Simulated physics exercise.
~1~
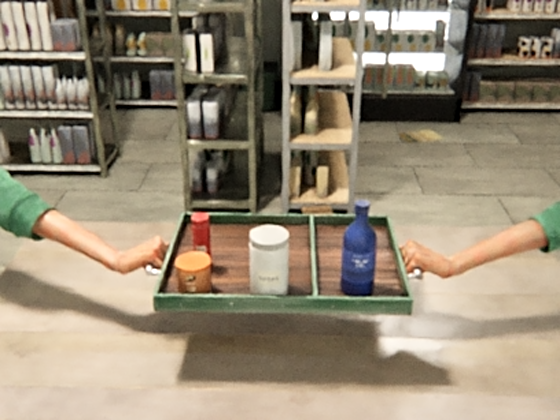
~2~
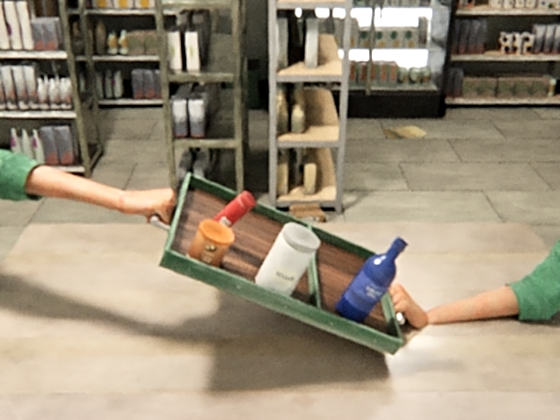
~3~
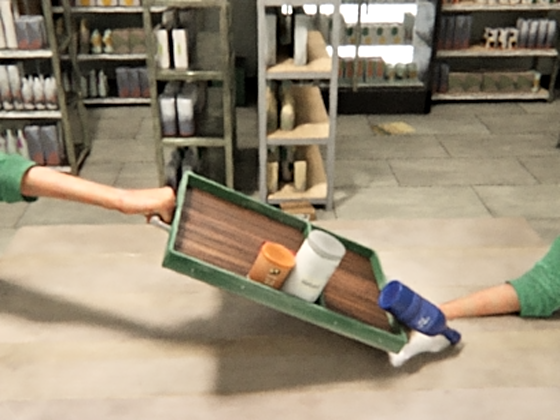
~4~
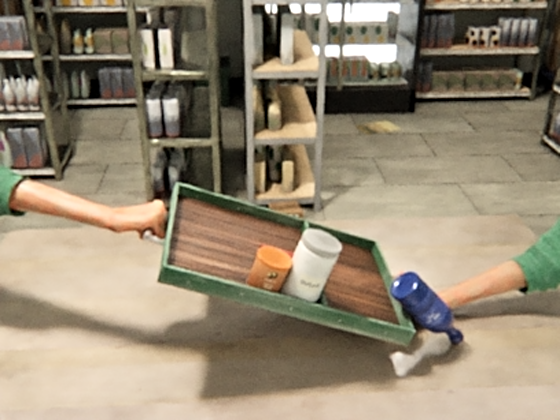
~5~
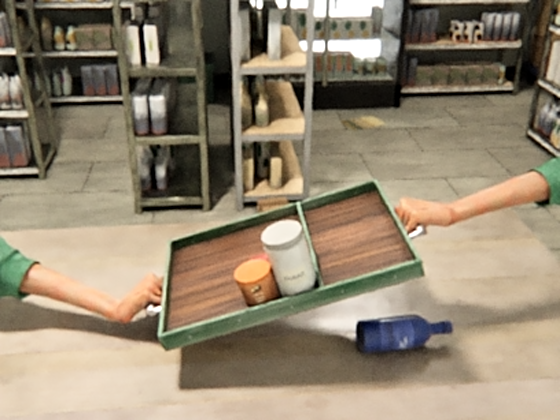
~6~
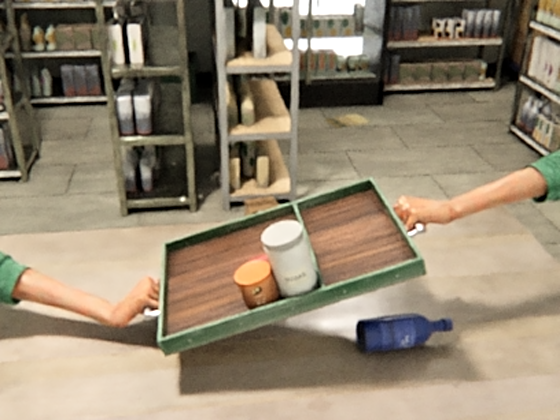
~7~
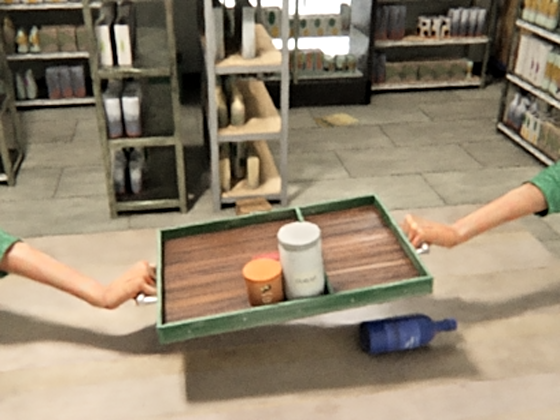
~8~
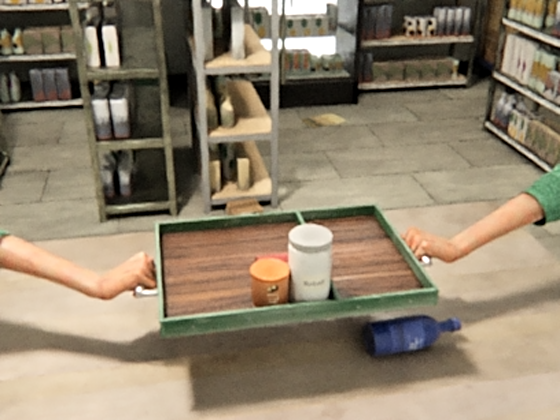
A hand-held tray tips right, loses its blue bottle, tips left, then levels, white jar upright.
